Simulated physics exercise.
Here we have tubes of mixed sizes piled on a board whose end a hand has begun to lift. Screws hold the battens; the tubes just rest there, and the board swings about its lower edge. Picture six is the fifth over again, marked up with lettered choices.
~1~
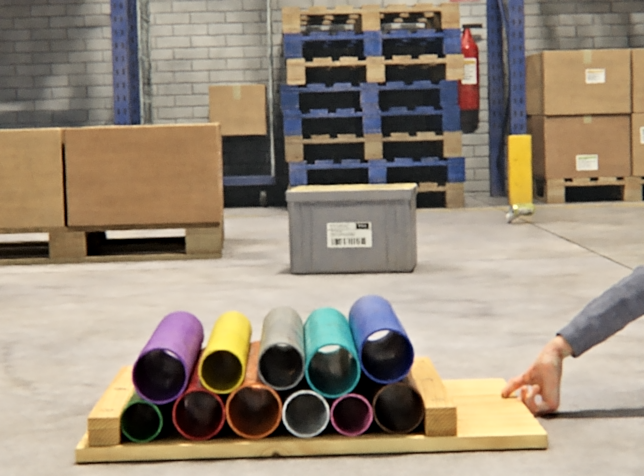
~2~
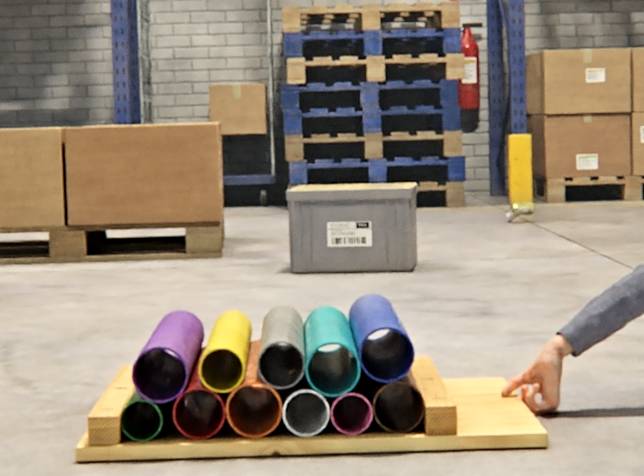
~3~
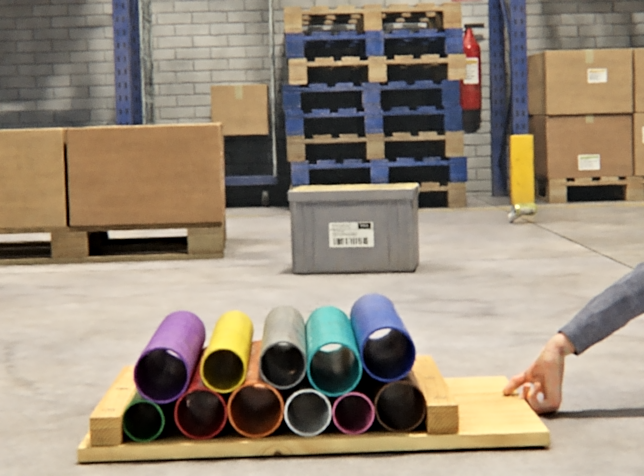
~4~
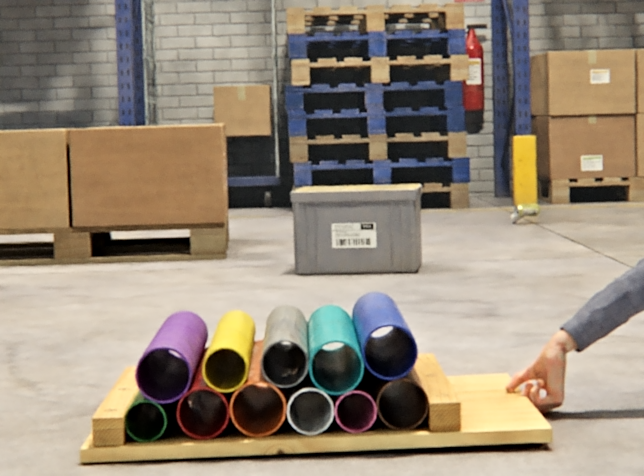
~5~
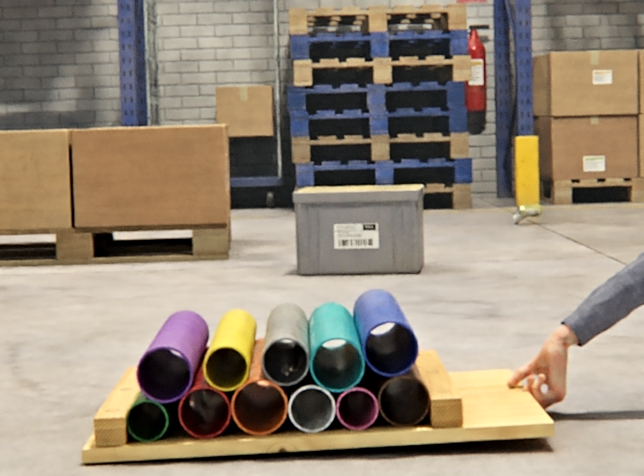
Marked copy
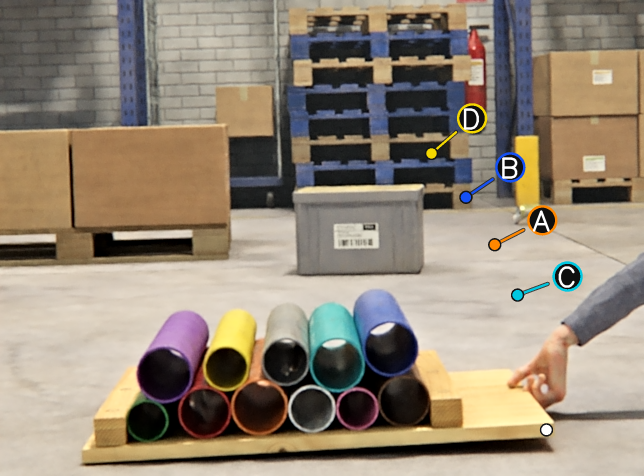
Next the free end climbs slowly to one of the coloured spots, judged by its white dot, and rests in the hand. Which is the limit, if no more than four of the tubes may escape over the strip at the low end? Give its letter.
The last mark within the limit is C.
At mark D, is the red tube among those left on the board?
The red tube: Yes.
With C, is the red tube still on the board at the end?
Yes, with C.
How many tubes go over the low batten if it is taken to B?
It comes to five.
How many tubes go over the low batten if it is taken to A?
It comes to five.
On the marked copy, A at (495, 245); B at (466, 198); C at (517, 295); D at (432, 154); the white dot at (547, 430).
Following C. Soon after the start, board at 14°.
Later, board at 19°.
In the end, board at 19°, one over the low batten (purple).
As for the rest, A five over the low batten; B five over the low batten; D five over the low batten.
